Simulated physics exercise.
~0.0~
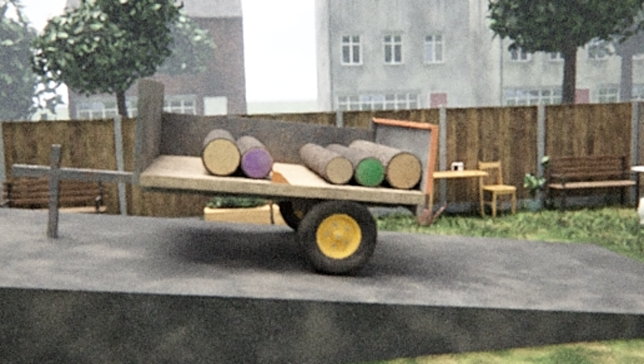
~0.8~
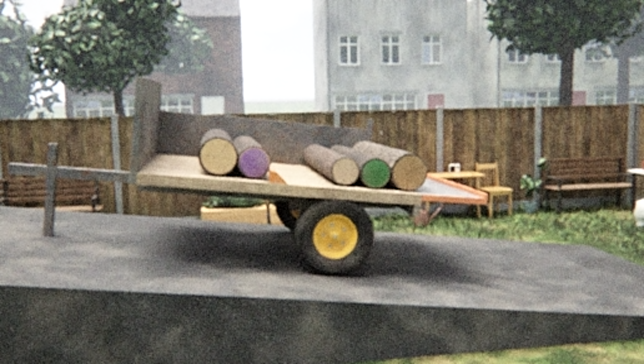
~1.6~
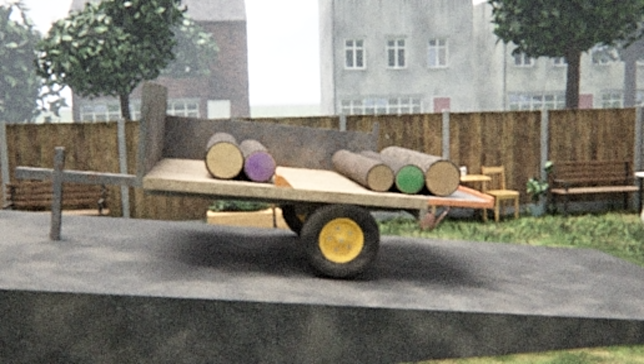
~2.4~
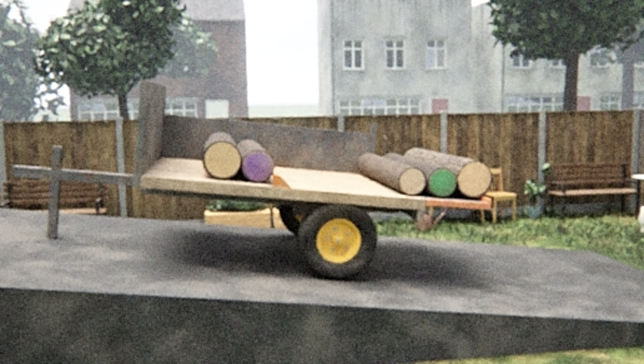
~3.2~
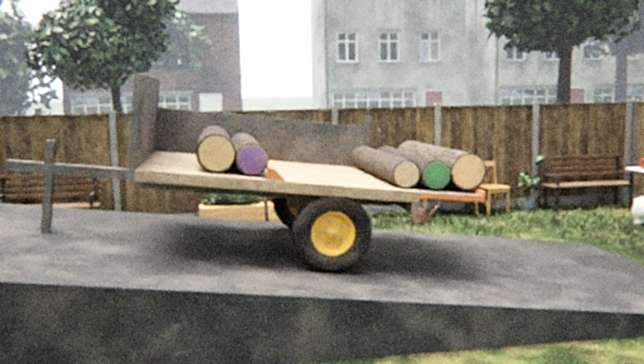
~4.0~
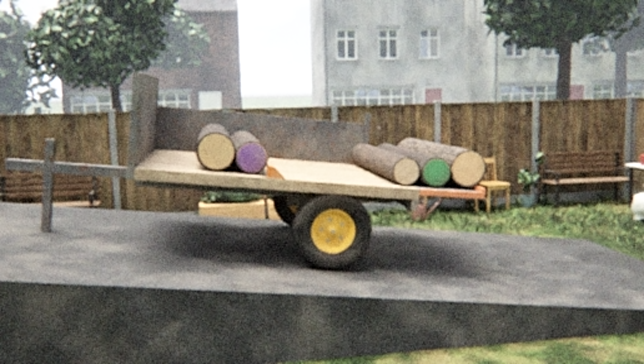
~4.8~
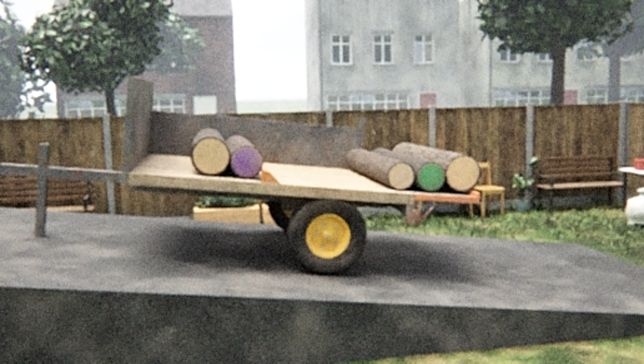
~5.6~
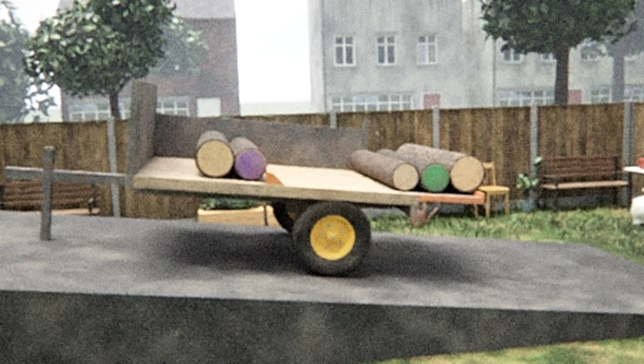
Trailer tailgate dropping open on a slope, three logs including a green-ended one rolling right and stopping on it, two staying behind.
